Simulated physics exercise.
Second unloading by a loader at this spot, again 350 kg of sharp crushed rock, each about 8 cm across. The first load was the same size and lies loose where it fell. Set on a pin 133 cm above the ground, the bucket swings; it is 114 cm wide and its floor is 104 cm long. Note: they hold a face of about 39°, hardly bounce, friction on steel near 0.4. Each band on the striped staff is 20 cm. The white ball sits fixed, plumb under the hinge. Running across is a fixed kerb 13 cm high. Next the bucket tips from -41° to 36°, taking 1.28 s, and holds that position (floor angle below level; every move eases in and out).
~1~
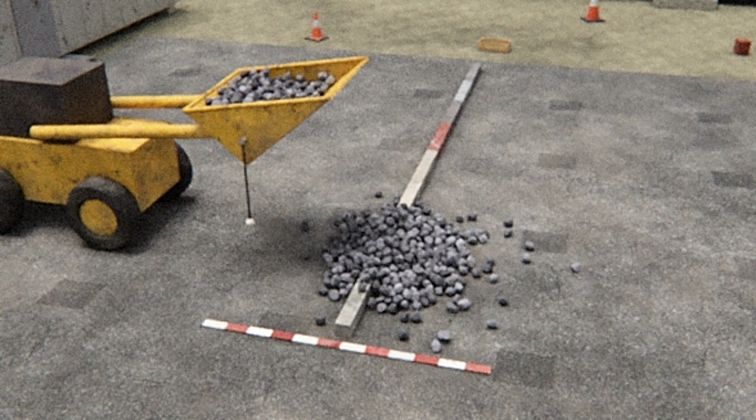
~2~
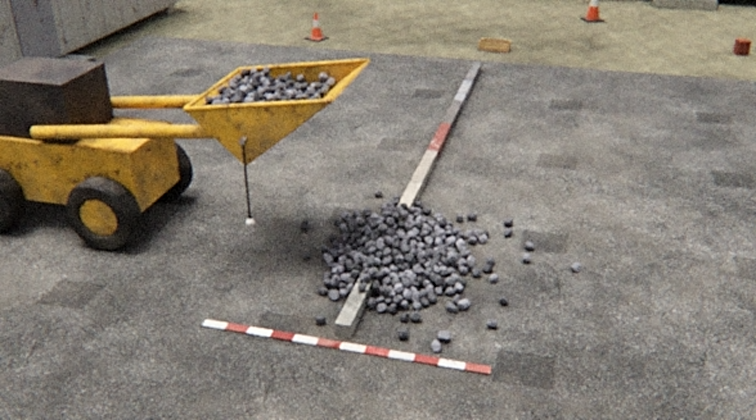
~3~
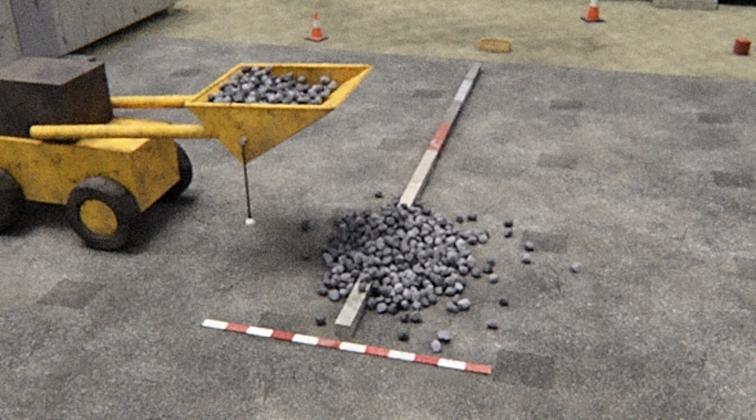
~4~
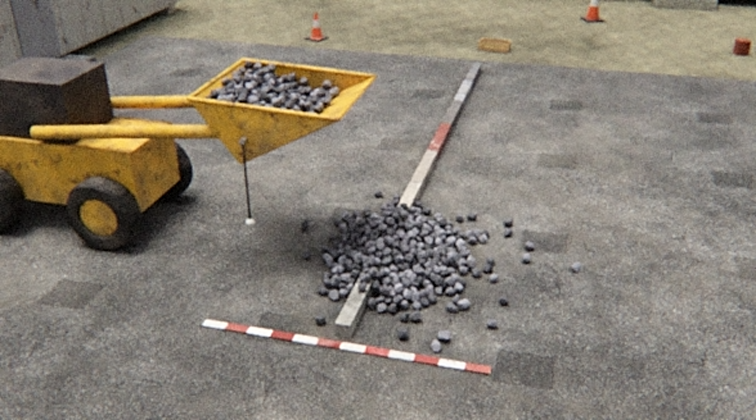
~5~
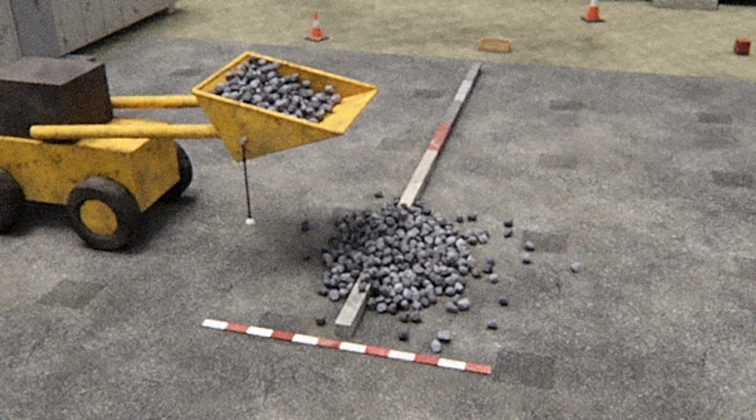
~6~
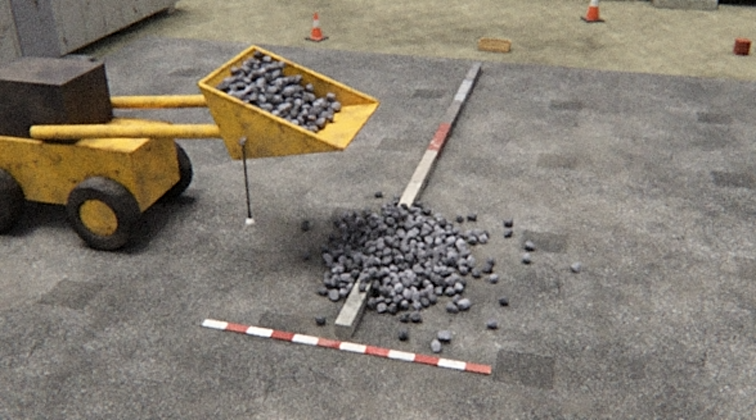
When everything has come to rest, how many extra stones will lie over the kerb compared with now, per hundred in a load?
About 32 per hundred.
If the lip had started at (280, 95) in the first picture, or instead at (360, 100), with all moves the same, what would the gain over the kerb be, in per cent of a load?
Near 0 in a hundred, then near 85 in a hundred.
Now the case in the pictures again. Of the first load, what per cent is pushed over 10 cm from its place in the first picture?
The answer is about 5 per cent.
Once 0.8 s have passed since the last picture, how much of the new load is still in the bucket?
Close to 90 in a hundred.
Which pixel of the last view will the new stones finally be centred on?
The centre sits about (370, 238).
Then, 0.4 s after the last picture the floor is at 24°; in per cent of one load, 100 in the bucket, 43 on this side of the kerb, 57 over the kerb; the foremost stones are at (518, 264).
Then, 0.8 s after the last picture the floor is at 36°; in per cent of one load, 92 in the bucket, 50 on this side of the kerb, 57 over the kerb; the foremost stones are at (518, 264).
Then, 1.2 s after the last picture the floor is at 36°; in per cent of one load, 43 in the bucket, 95 on this side of the kerb, 62 over the kerb; the foremost stones are at (518, 264).
Then, 4.0 s after the last picture the floor is at 36°; in per cent of one load, 0 in the bucket, 111 on this side of the kerb, 89 over the kerb; the foremost stones are at (520, 265). Net gain over the kerb, 32.
